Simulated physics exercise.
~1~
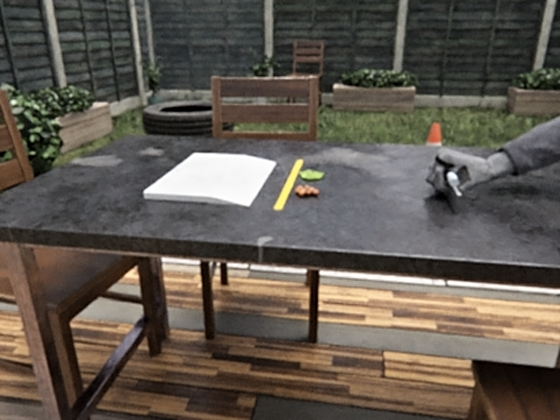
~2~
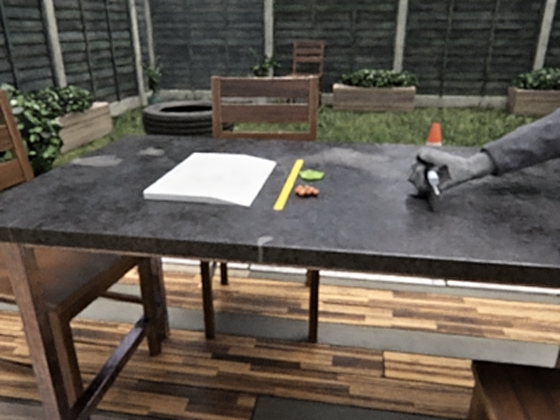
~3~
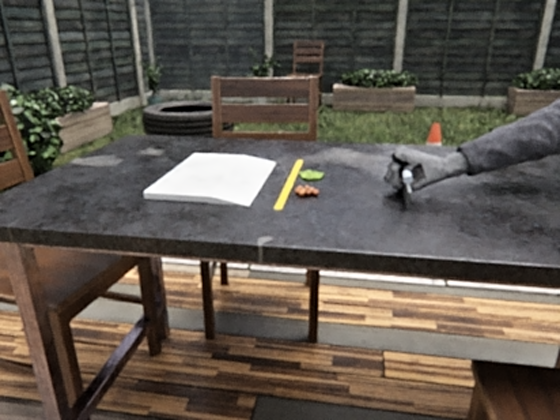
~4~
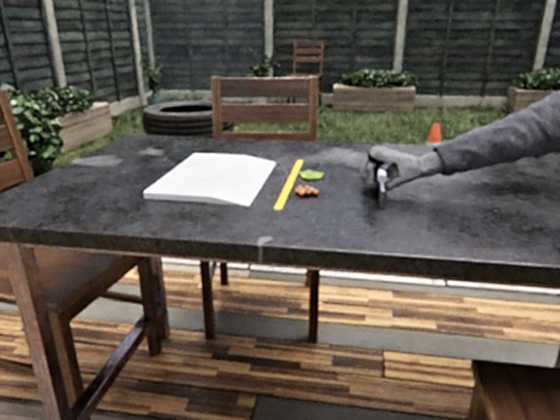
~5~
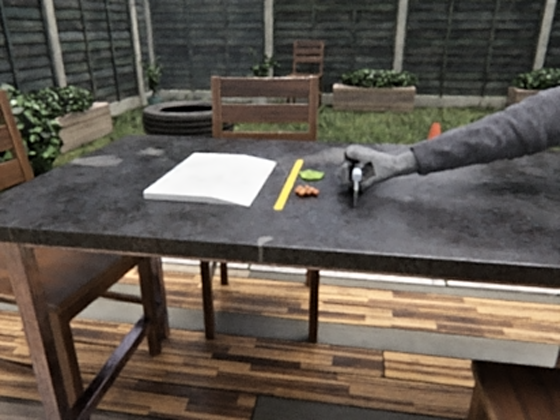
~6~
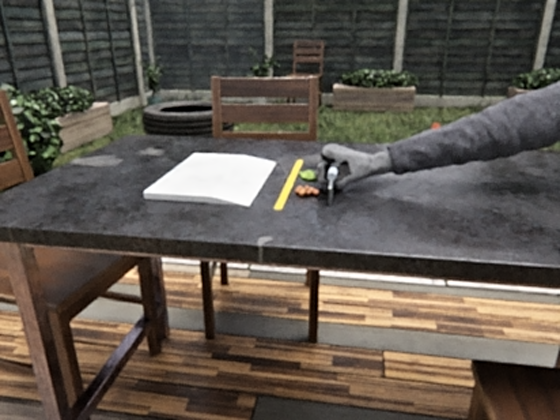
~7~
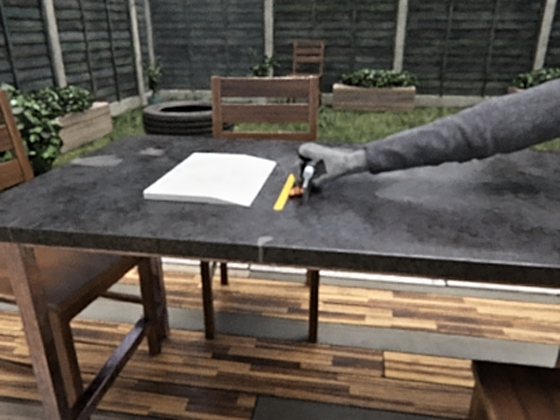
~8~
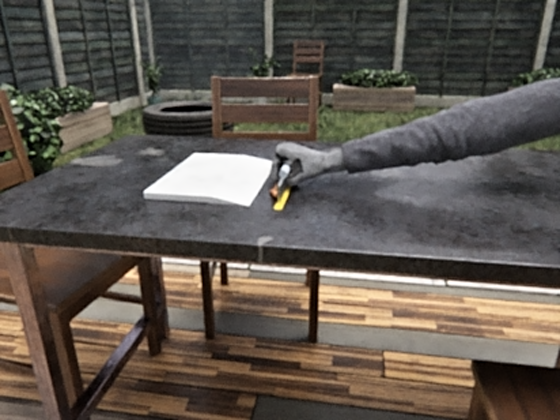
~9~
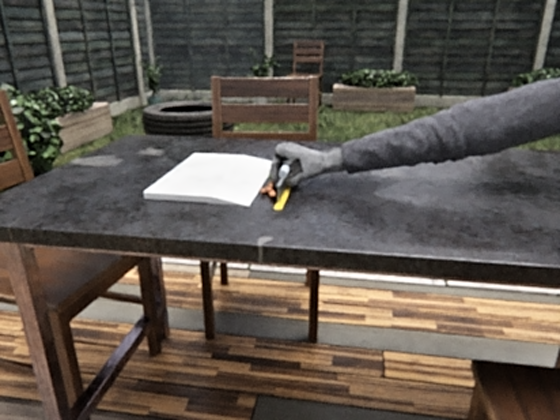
At first, a gloved hand in a grey sleeve holds a small tool at the right side of a dark outdoor table, while a green lot and an orange lot of small loose things lie beside a strip of yellow tape, with a low white ramp beyond it. The hand slides the tool steadily left across the bare surface. It reaches the two lots, covers the green one and pushes the orange pieces left over the tape. Finally, the hand stops at the tape, with the visible orange pieces just short of the ramp and nothing on top of it.
